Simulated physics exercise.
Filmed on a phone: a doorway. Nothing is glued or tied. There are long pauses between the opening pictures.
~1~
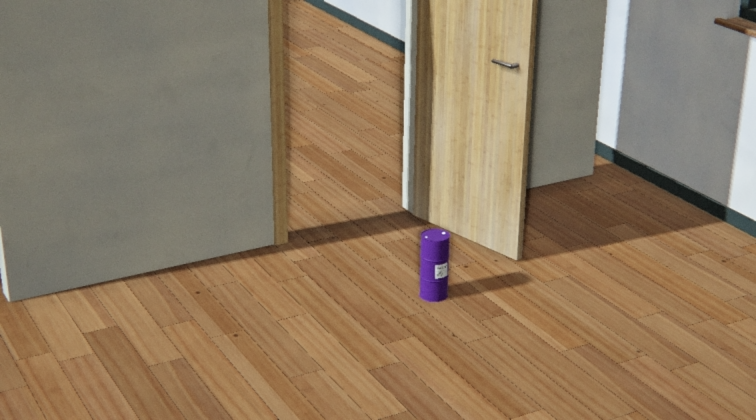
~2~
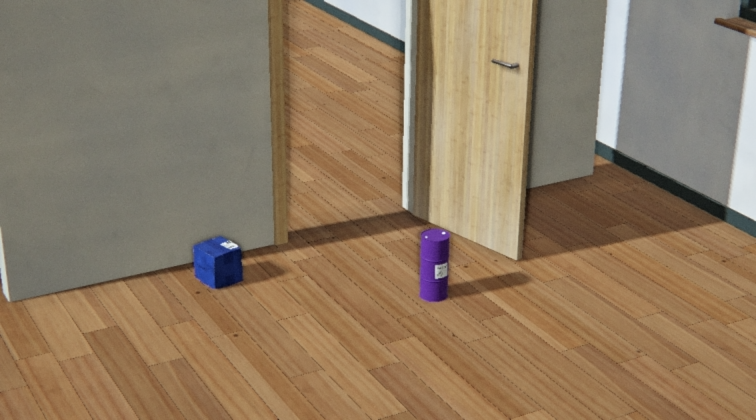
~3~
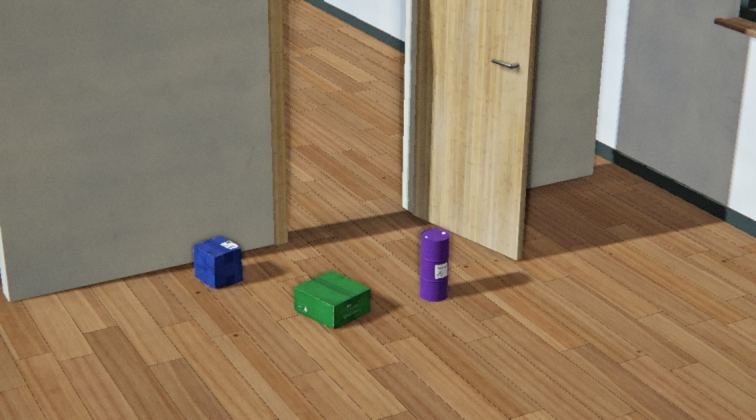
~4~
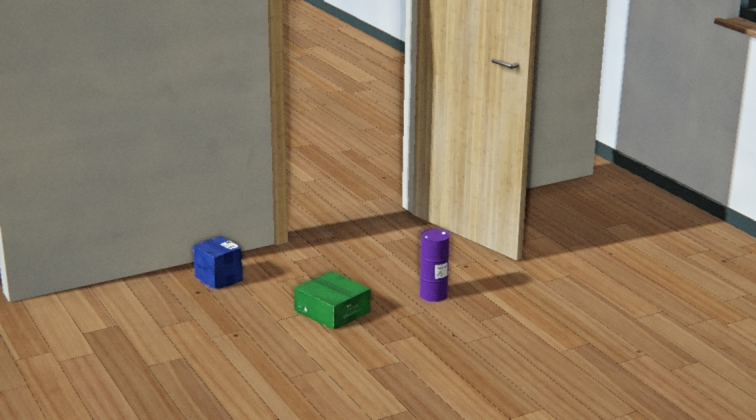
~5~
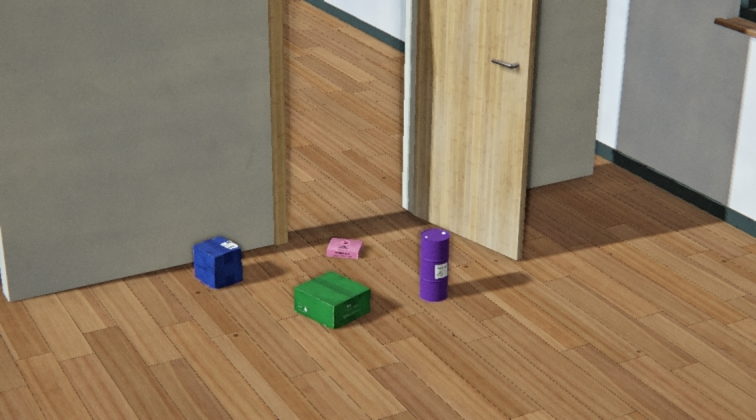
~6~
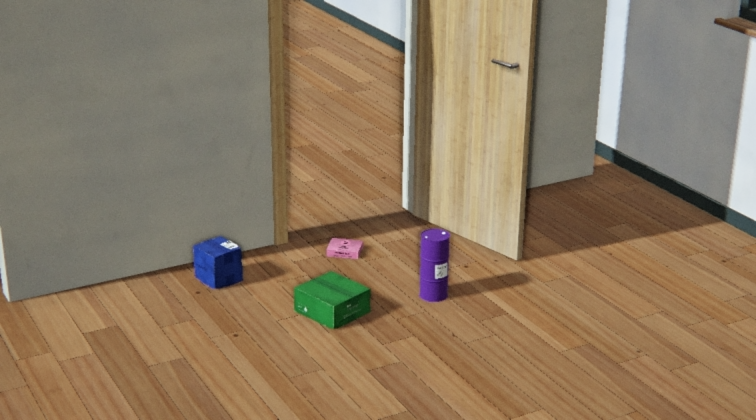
Blue parcel, green box and pink packet appearing in turn near a still purple canister on wooden floor by an open door.
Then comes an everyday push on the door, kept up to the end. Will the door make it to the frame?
Here the door shuts.
Then, 1.00 s after the last picture, open by 67°.
Then, 1.60 s after the last picture, open by 28°; pink packet slid a little near (336, 245).
Then, 1.90 s after the last picture, open by 8°; pink packet slid about its own width near (314, 232).
At rest, open by 0°; moved from the start, pink packet; the other 3 in place. Seen from the same camera at the end, pink packet near (302, 222).
